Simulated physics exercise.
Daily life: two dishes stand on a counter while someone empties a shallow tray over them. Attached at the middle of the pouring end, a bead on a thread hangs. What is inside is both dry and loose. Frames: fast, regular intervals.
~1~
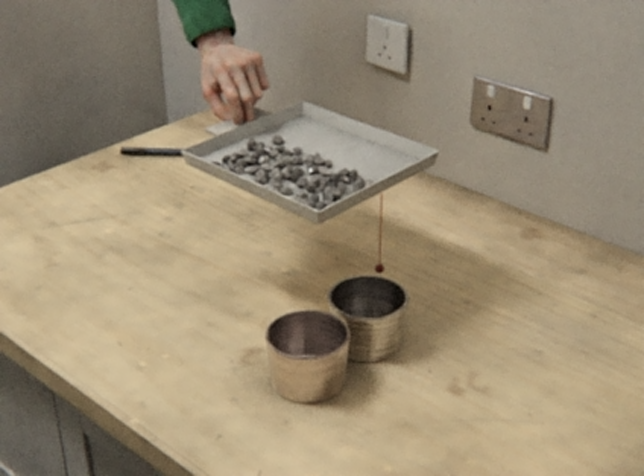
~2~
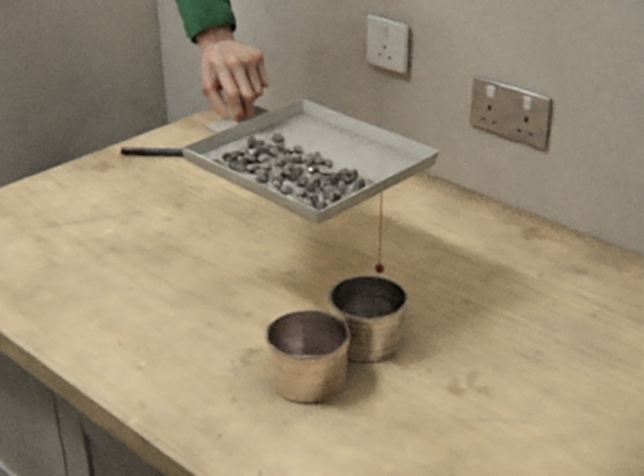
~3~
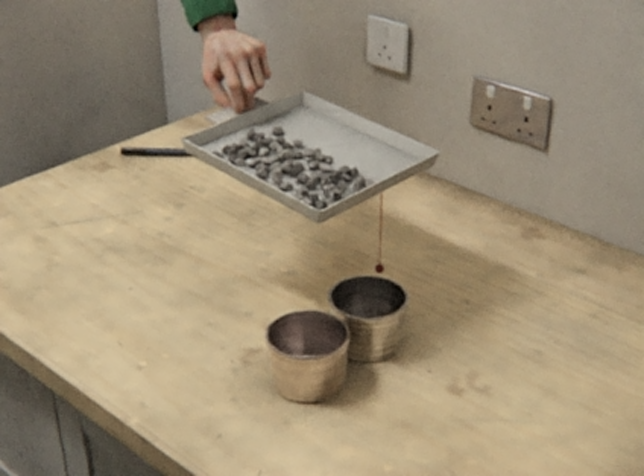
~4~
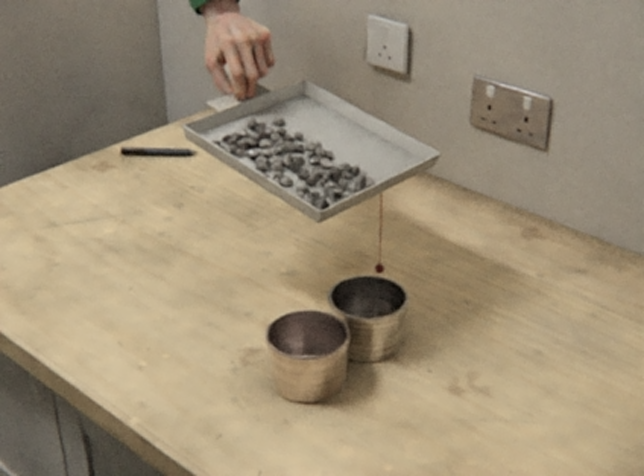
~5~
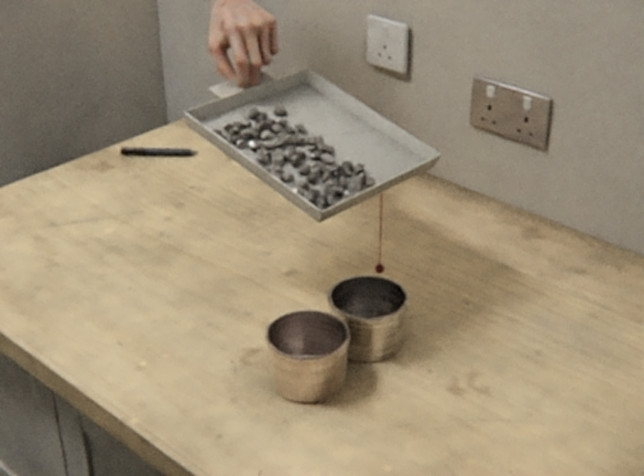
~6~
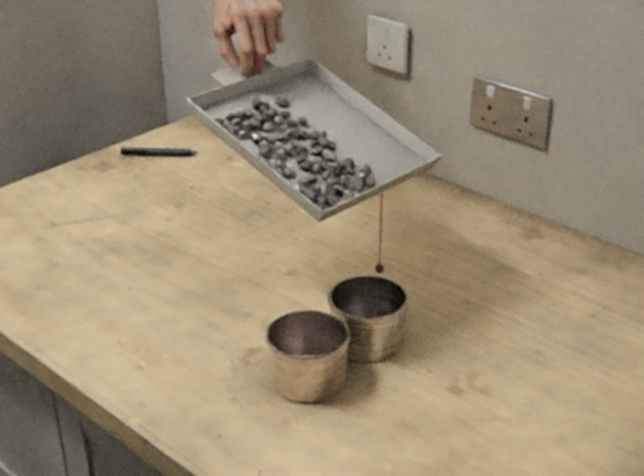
A shallow tray of grey gravel was slowly tilted over a wooden counter as a green-sleeved hand raised its far end, while a bead hung on a thread and two metal dishes stood still below.
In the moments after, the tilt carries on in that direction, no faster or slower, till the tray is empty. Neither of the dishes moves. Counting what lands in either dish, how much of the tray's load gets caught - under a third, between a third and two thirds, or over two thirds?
Below a third.
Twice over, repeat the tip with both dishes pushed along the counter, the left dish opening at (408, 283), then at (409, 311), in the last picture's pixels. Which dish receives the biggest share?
The one on the left side first, then the one on the left side.
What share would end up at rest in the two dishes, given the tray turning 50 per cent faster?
Roughly 10 %.
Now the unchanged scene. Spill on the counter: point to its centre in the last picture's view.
I'd say near (452, 327), give or take.
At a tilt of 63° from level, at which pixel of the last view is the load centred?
The middle of the pieces lands at roughly (369, 178).
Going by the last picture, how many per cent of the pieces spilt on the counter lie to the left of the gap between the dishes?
Roughly 0 in a hundred.
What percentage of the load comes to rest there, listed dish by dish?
Out of every hundred, close to 0 go left and close to 20 go right.
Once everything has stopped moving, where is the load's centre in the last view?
Near pixel (423, 327).
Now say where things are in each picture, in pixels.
The first frame shows corners of the pouring end (319, 209) and (434, 151), level; middle of the load (286, 173), bits of gravel; left dish (337, 369); right dish (397, 330); bead on its thread (380, 269).
The second frame shows corners of the pouring end (319, 209) and (435, 151), level; middle of the load (286, 172).
The third frame shows corners of the pouring end (320, 209) and (435, 152), tipped barely, level across its low end; middle of the load (286, 168).
The fourth frame shows corners of the pouring end (321, 209) and (436, 153), tipped a little, level across its low end; middle of the load (287, 162).
The fifth frame shows corners of the pouring end (322, 209) and (437, 154), tipped a little, level across its low end; middle of the load (288, 155).
The sixth frame shows corners of the pouring end (323, 209) and (438, 155), tipped clearly, level across its low end; middle of the load (290, 149); left dish (337, 369); right dish (397, 330).
Just after the last frame, tray tipped steeply; almost all on the tray; just a few in the air.
A moment on, tray tipped past a quarter turn; roughly a third on the tray; about a tenth in the right dish; roughly a quarter outside both; roughly a third in the air.
Further on, tray tipped past a quarter turn; roughly a quarter in the right dish; the larger part outside both.
When it is over, tray tipped past a quarter turn; not one in the left dish; roughly a quarter in the right dish; the larger part outside both.
